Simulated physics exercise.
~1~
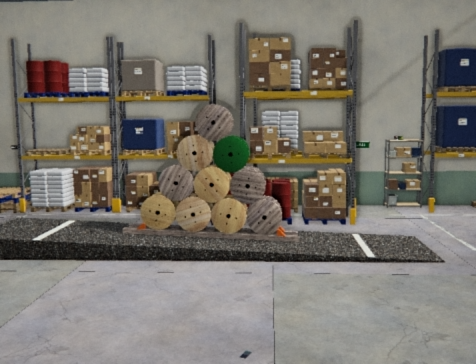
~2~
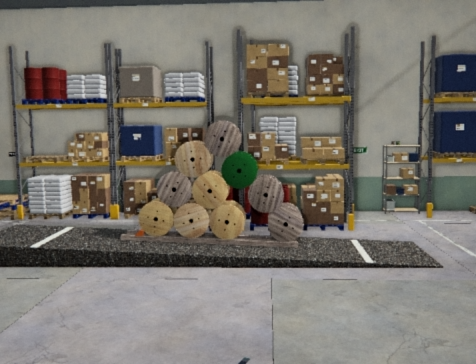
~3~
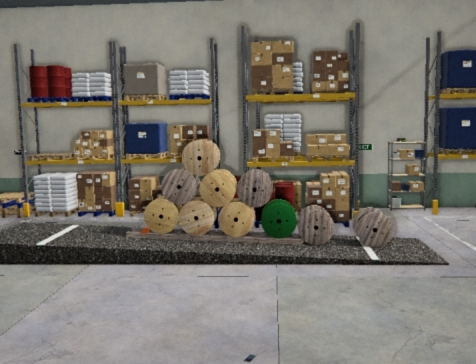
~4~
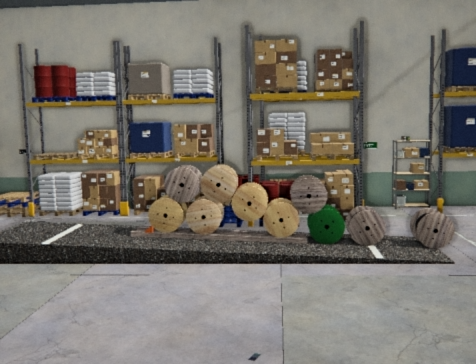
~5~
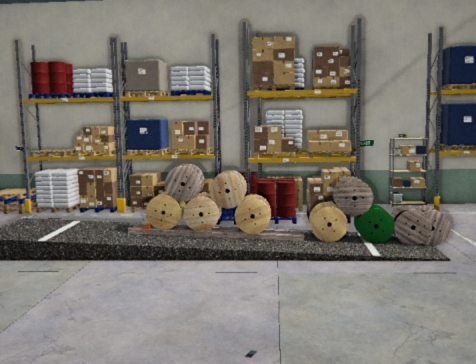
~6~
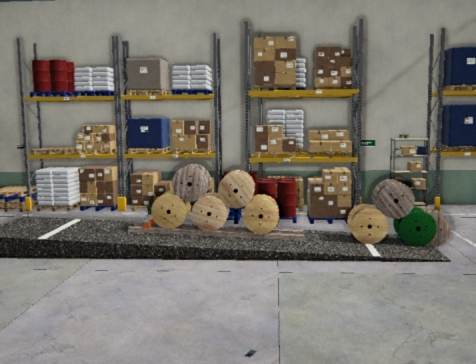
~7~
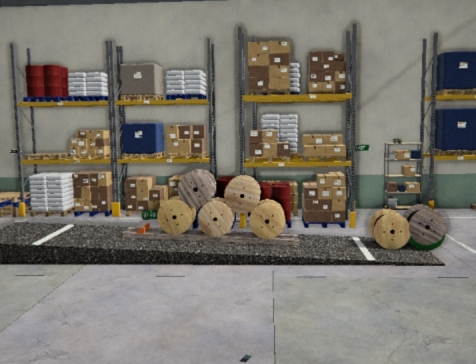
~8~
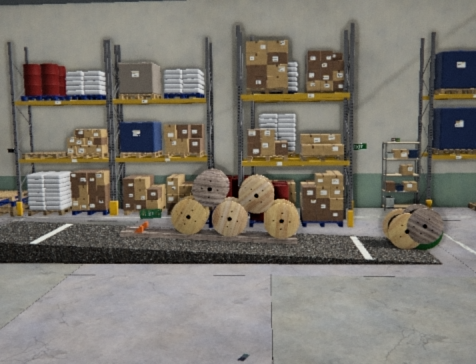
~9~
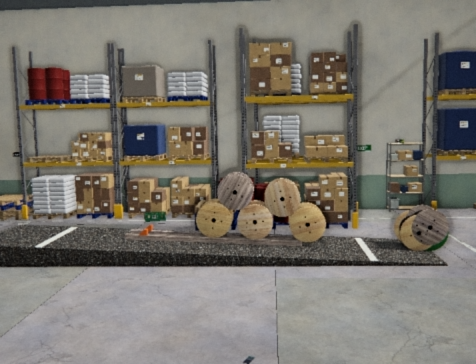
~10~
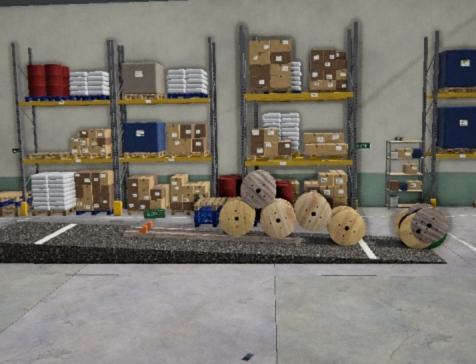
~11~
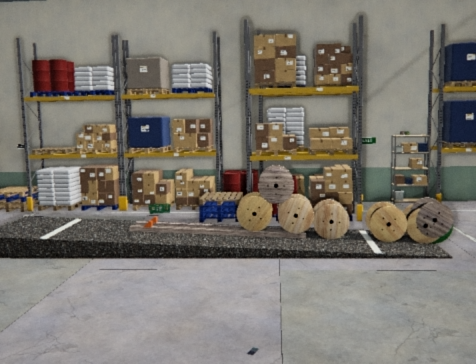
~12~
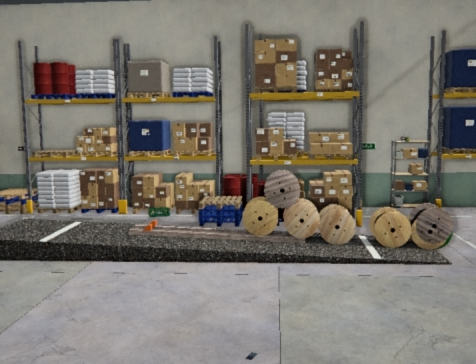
At the start, a pyramid of wooden cable reels, one of them green, stands on a gravel pad in front of warehouse racks. The right side gives way, and the green reel drops as grey reels roll ahead of it. It follows them rightward and crosses the white line, with a pale reel coming along behind. The green reel slows and settles beyond the line, partly hidden by a grey one. The remaining reels then shift right in a low cluster, ending just short of the line with a grey reel resting on top of the pale ones.
